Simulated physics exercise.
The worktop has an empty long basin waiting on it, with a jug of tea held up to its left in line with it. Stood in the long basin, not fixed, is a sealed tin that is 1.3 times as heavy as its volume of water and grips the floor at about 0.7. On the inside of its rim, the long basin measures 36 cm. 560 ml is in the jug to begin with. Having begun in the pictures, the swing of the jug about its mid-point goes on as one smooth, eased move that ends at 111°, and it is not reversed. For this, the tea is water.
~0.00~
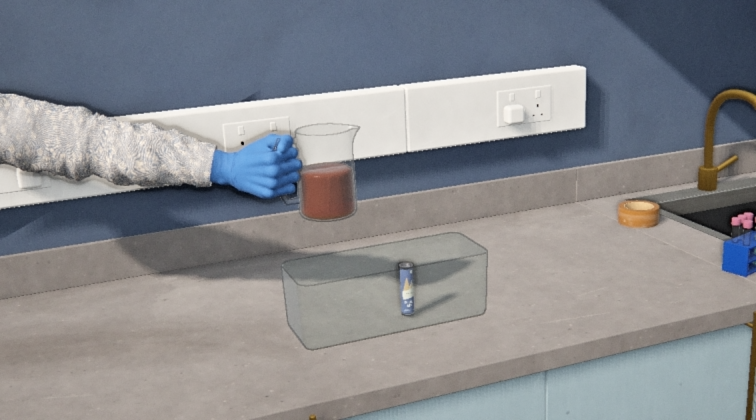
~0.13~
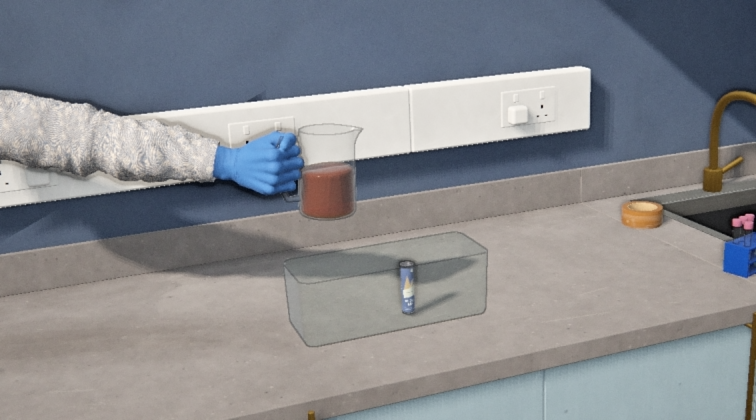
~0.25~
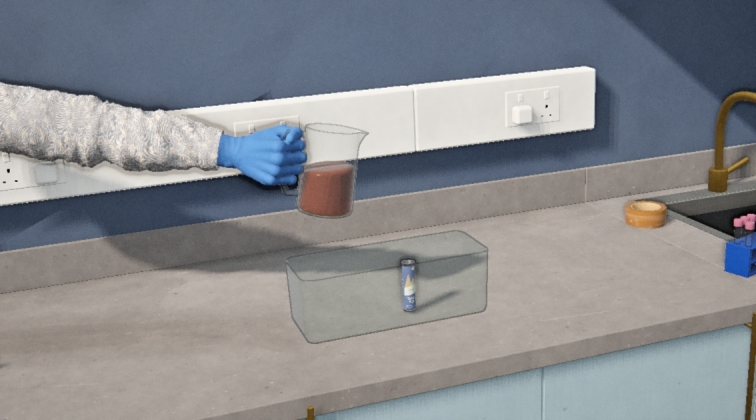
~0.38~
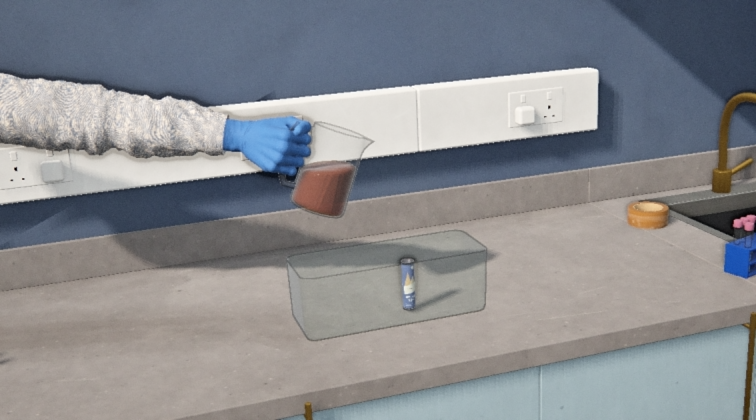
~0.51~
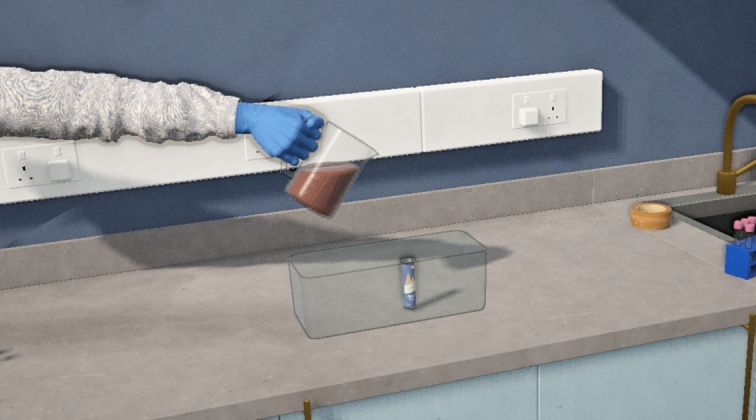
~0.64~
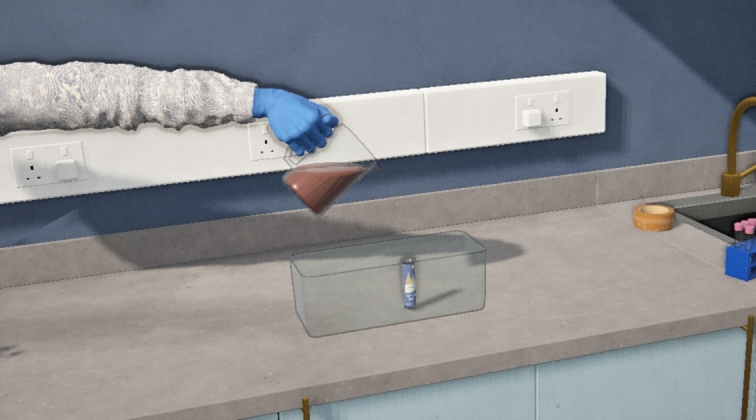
Blue-gloved hand tilting a clear jug of reddish-brown liquid rightwards above a clear long basin with a small tin standing inside.
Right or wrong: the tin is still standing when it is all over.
Wrong, it has gone over.
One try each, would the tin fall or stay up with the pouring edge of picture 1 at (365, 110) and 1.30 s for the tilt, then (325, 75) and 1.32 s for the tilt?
Trial 1 - tin stays standing; trial 2 - tin tips.
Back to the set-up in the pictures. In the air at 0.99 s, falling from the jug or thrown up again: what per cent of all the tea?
22 %.
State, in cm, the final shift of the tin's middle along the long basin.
All told, the tin's centre has moved close to 7.0 cm.
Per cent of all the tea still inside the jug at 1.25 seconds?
Close to 20 percent of the whole amount.
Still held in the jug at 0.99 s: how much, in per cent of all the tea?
Portion remaining: Approx. 70 per cent.
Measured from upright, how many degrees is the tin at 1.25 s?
About 0 degrees from upright.
Then, 0.99 s in, the tilt is 95° and 69 per cent is still to pour; the tin stands where it began.
Then, 1.25 s in, the tilt is 110° and 19 per cent is still to pour; the tin stands where it began.
Then, 1.52 s in, the tilt is 111° and 1 per cent is still to pour; the tin lies on its side.
Then, 1.82 s in, the tilt is 111° and 0 per cent is still to pour; the tin lies on its side.
Finally, the tin lies on its side.
